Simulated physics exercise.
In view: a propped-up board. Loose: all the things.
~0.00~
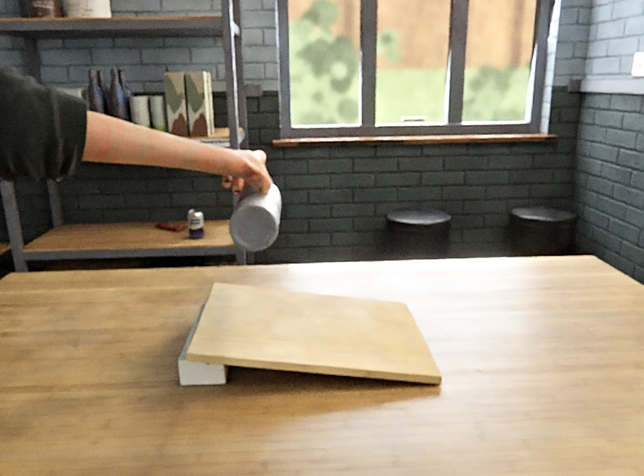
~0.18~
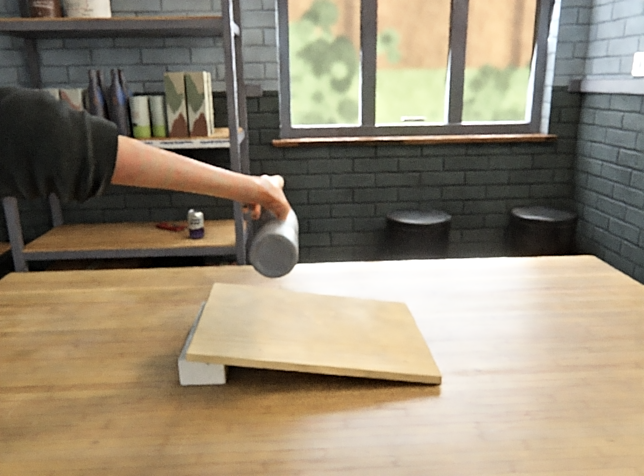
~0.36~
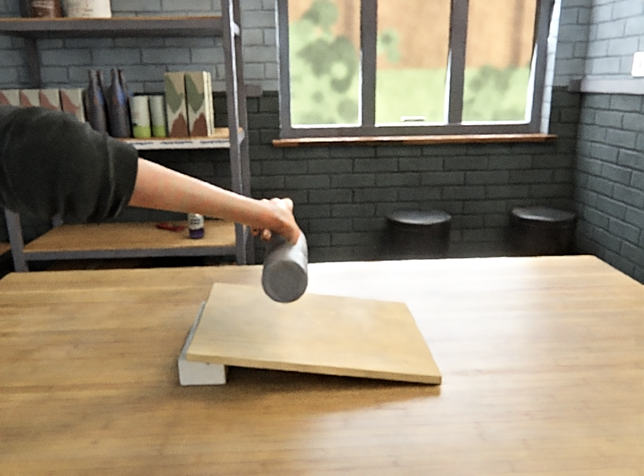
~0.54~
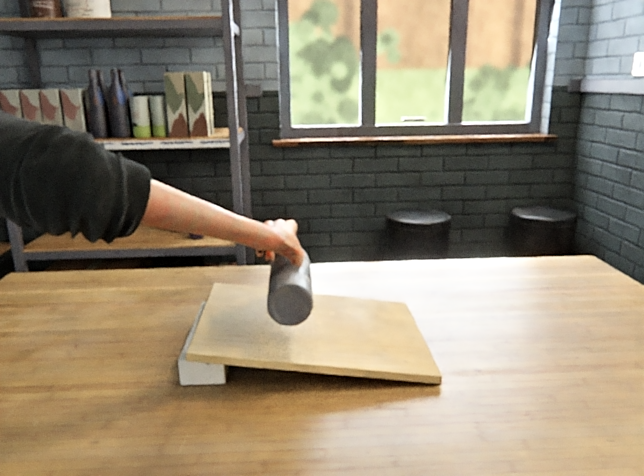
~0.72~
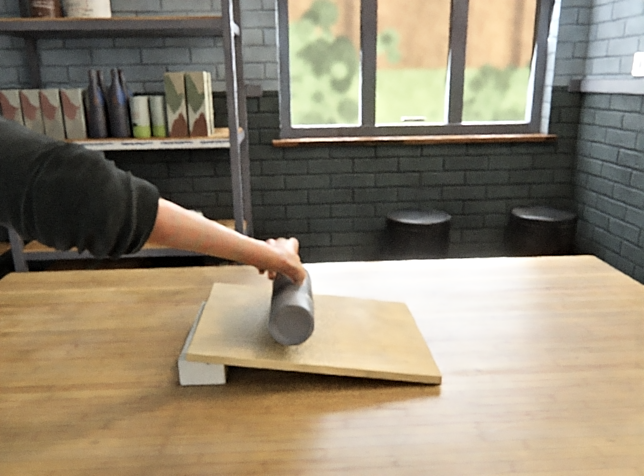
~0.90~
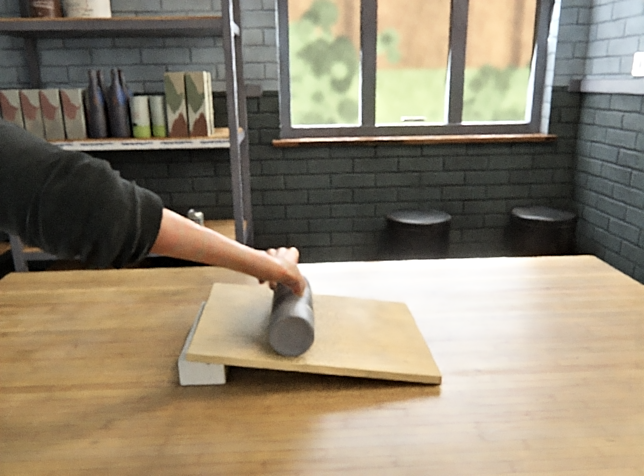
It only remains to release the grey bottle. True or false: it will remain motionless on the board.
False.
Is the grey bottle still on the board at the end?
At the end, the grey bottle is no longer up there.
After 1.70 s, grey bottle shifted well along near (403, 314).
After 2.30 s, grey bottle now off the board.
After 2.90 s, things are still on the move.
After 3.30 s, as before.
In the end (3.5 s), off the board, grey bottle. The grey bottle slides or rolls down.
